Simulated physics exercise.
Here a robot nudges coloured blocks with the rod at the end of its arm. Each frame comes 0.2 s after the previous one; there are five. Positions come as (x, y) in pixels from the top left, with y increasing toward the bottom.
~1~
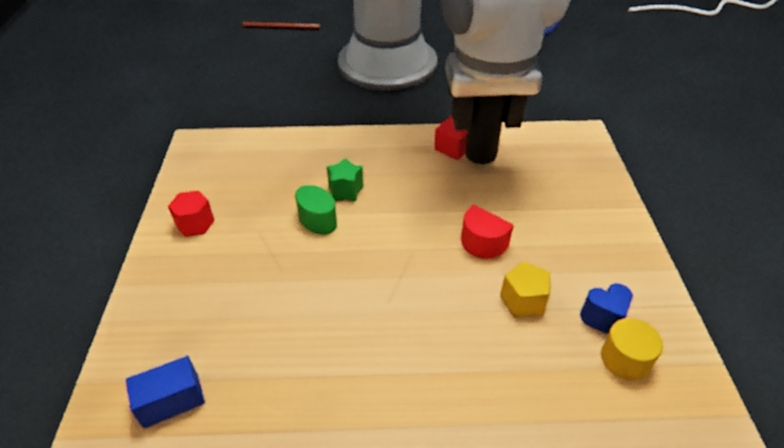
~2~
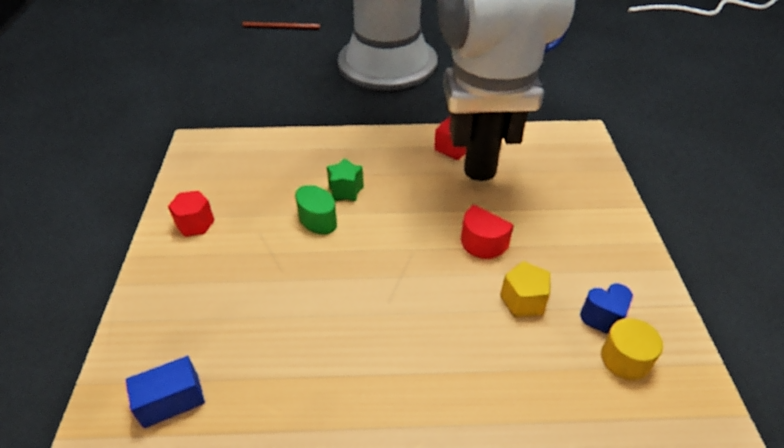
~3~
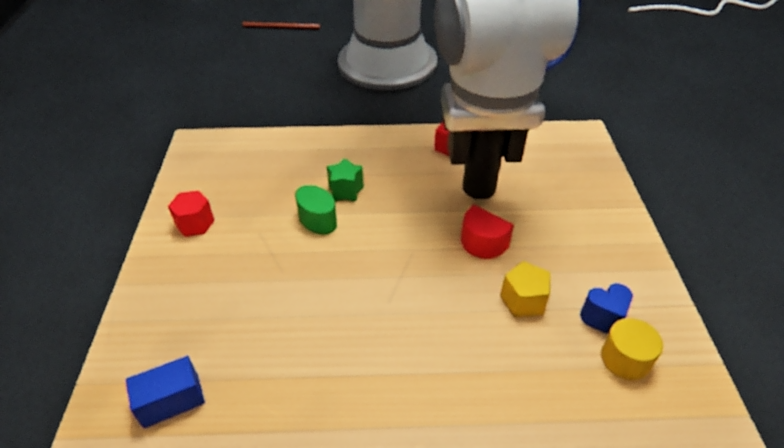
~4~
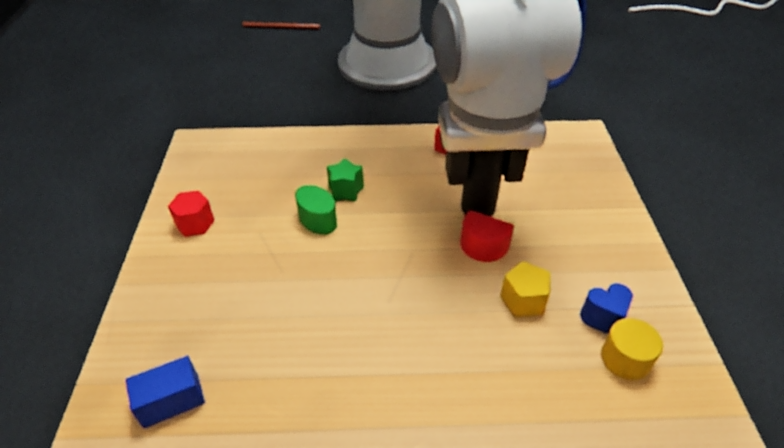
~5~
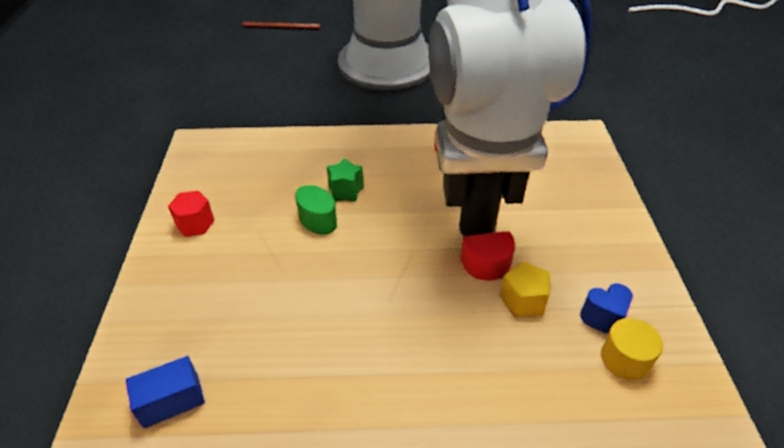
A robot arm's black rod moved down the wooden board toward the red D-shaped block, then pushed it a short way toward the yellow pentagon, while the other coloured blocks stayed still.
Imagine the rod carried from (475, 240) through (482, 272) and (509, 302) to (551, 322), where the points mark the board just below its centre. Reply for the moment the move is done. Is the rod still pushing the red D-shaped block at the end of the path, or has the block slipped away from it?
Fallen away.
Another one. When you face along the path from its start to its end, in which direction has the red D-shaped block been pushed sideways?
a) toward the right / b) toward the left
Option a.
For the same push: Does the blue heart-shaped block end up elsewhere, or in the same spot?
The block you're asking about stays where it is.
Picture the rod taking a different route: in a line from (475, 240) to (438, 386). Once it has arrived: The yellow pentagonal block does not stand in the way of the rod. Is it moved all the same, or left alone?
By the last moment, the yellow pentagonal block will have left its place.
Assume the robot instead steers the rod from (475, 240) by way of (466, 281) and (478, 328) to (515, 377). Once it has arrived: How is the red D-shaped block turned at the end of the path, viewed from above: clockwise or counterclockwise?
Prediction: Counterclockwise.
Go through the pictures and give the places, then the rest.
The first picture shows rod's lower end at (481, 155); red D-shaped block at (486, 222); yellow pentagonal block at (530, 279); blue heart-shaped block at (613, 298); yellow circular block at (637, 338).
The second picture shows rod at (480, 171); blocks still.
The third picture shows rod at (479, 188); blocks still.
The fourth picture shows rod at (478, 208); red D-shaped block at (486, 226).
The fifth picture shows rod at (477, 229); red D-shaped block at (492, 244); yellow pentagonal block at (530, 279); blue heart-shaped block at (613, 298); yellow circular block at (637, 338).
On the path given first. One third of the way, rod at (485, 261); red D-shaped block at (507, 277), turned 25° anticlockwise; yellow pentagonal block at (548, 296), turned 20° anticlockwise.
Two thirds of the way, rod at (513, 291); red D-shaped block at (534, 311), turned 10° anticlockwise; yellow pentagonal block at (583, 321), turned 40° anticlockwise.
At the end, rod at (555, 311); red D-shaped block at (549, 335), turned 15° clockwise; yellow pentagonal block at (606, 334), turned 85° anticlockwise; blue heart-shaped block still; yellow circular block at (656, 343).
